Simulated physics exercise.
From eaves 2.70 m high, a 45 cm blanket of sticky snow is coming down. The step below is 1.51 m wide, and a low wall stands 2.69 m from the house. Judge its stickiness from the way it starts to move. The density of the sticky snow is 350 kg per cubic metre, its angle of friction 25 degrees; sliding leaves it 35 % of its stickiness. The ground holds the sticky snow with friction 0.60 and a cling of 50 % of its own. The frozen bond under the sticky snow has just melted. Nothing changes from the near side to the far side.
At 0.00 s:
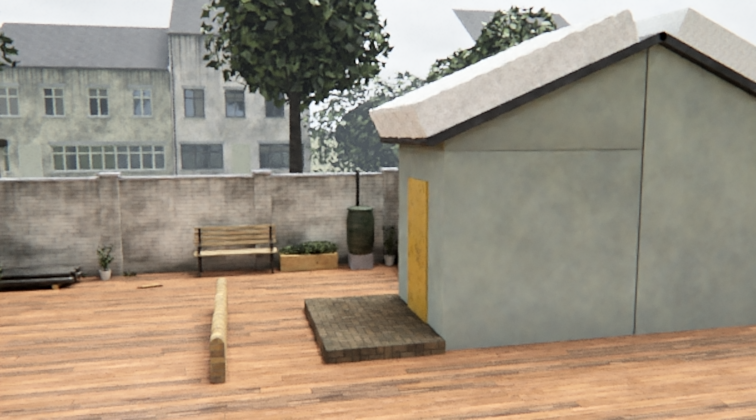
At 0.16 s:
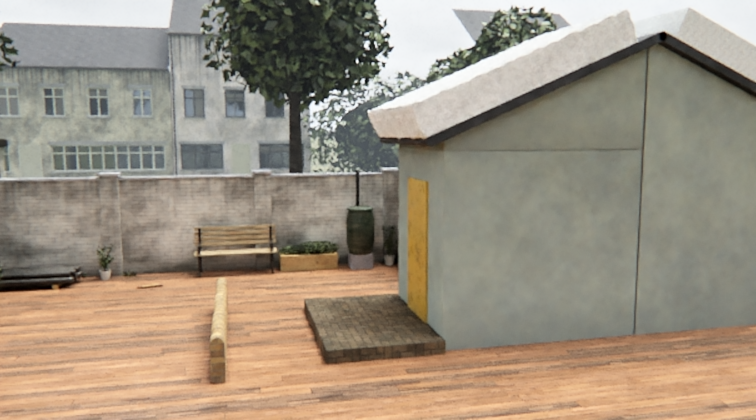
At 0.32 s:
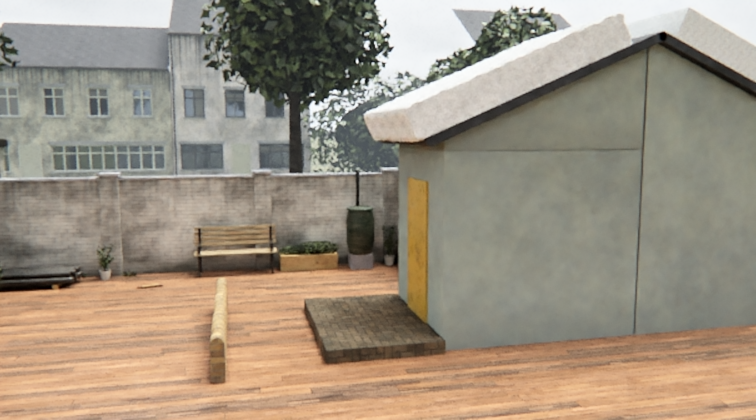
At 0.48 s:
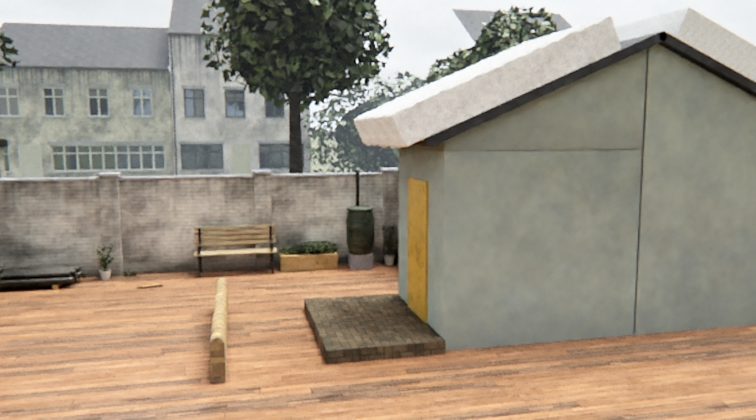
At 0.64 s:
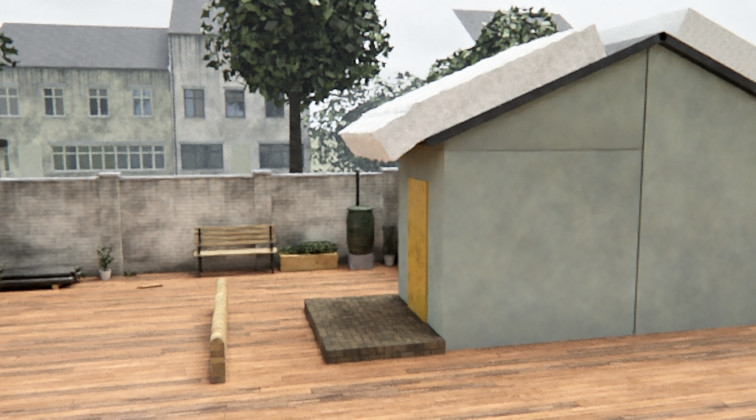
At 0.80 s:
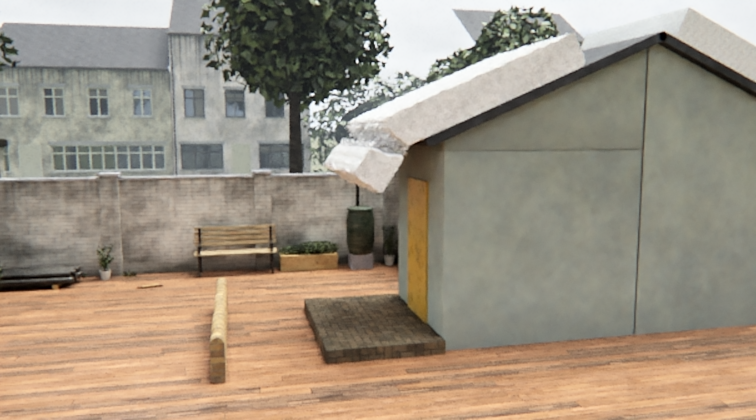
Wooden-decked yard with a small grey shed, thick white snow sliding slowly left down the roof, overhanging the eaves and cracking.
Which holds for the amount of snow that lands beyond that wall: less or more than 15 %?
The amount of snow that lands beyond that wall is more than 15 %.
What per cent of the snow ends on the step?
Some 10 per cent.
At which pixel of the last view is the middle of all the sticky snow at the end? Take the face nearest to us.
Near (241, 347).
After 1.20 s, 65 % is still on the roof and 0 % is past the low wall.
After 1.67 s, 13 % is still on the roof and 0 % is past the low wall.
After 2.13 s, none is still on the roof and 19 % is past the low wall.
After 2.60 s, none is still on the roof and 25 % is past the low wall.
After 3.20 s, none is still on the roof and 25 % is past the low wall.
